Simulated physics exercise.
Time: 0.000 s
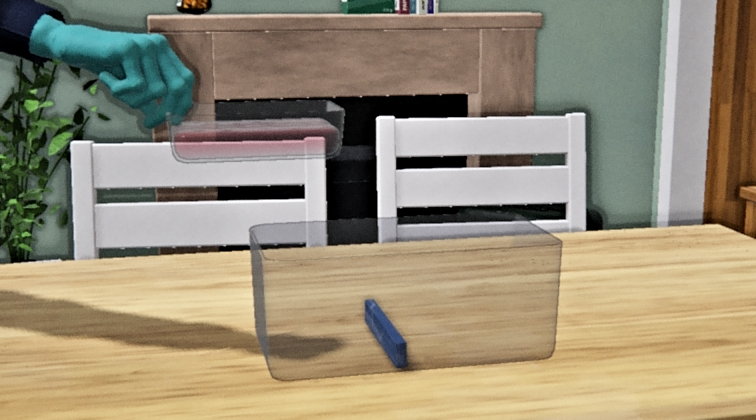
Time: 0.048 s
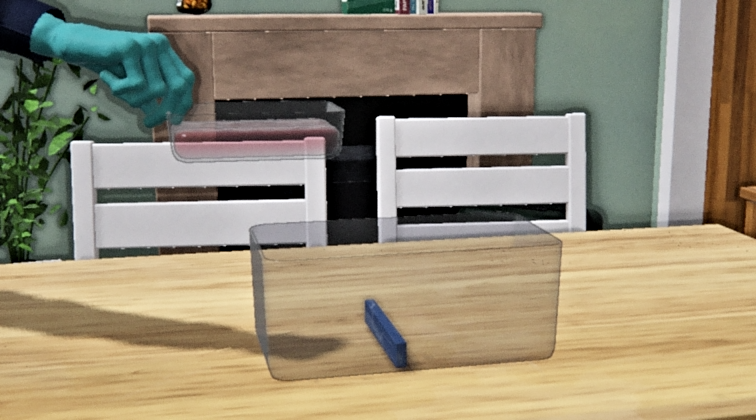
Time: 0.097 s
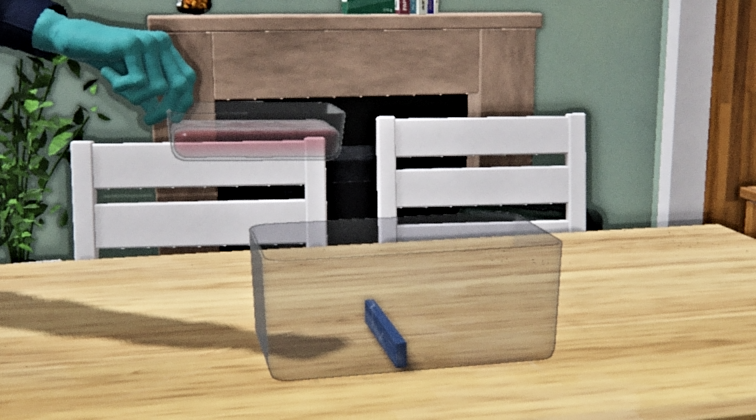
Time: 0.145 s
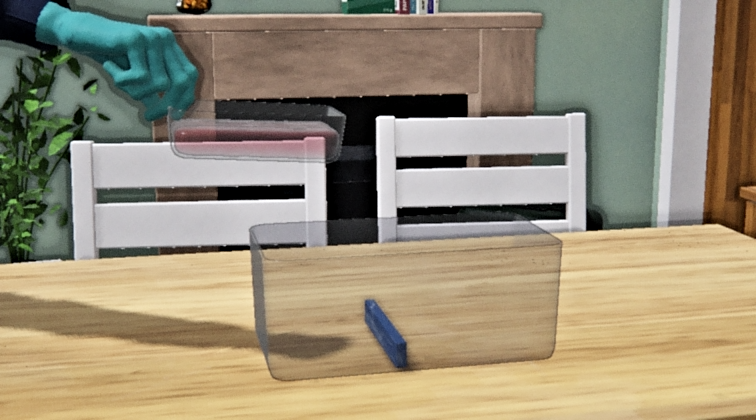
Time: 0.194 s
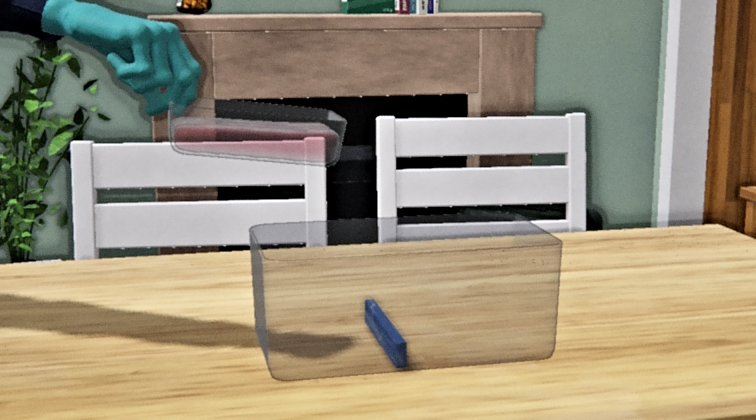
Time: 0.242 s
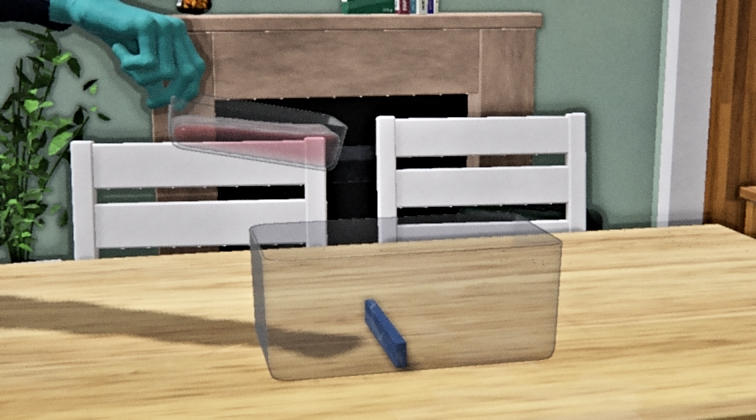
At first, a teal-gloved hand holds a clear food box level, with pinkish liquid inside, above and to the left of a clear oblong basin with a low blue wall on its floor. Then the hand gradually tilts the box slightly, lowering its right end, while the basin stays still.
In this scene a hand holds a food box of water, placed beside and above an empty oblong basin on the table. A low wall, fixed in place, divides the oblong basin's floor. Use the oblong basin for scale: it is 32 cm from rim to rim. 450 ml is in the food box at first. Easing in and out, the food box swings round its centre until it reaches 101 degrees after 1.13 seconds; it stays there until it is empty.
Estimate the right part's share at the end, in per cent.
Roughly 54 per cent is in the right part.
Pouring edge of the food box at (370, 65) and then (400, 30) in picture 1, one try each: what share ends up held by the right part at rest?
In turn about 75 and 75 per cent.
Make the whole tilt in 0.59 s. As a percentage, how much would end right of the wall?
45 per cent.
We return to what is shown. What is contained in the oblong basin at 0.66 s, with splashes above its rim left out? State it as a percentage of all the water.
Around 38 percent.
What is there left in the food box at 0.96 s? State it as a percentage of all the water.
Close to 4 percent of the total.
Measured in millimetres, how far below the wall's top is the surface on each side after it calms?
About 18 mm left, about 20 mm right.
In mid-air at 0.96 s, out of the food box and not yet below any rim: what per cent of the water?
About 4 per cent.
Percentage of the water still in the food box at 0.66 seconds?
I reckon about 20 in a hundred is still held.
After 0.66 s the tilt is 63° and 21 per cent is still to pour, 12 is left of the wall and 26 right of it.
After 0.96 s the tilt is 96° and 4 per cent is still to pour, 38 is left of the wall and 53 right of it.
After 1.28 s the tilt is 101° and 0 per cent is still to pour, 46 is left of the wall and 54 right of it.
After 1.63 s the tilt is 101° and 0 per cent is still to pour, 46 is left of the wall and 54 right of it.
In the end 46 per cent lies left of the wall, 54 right of it and 0 outside.
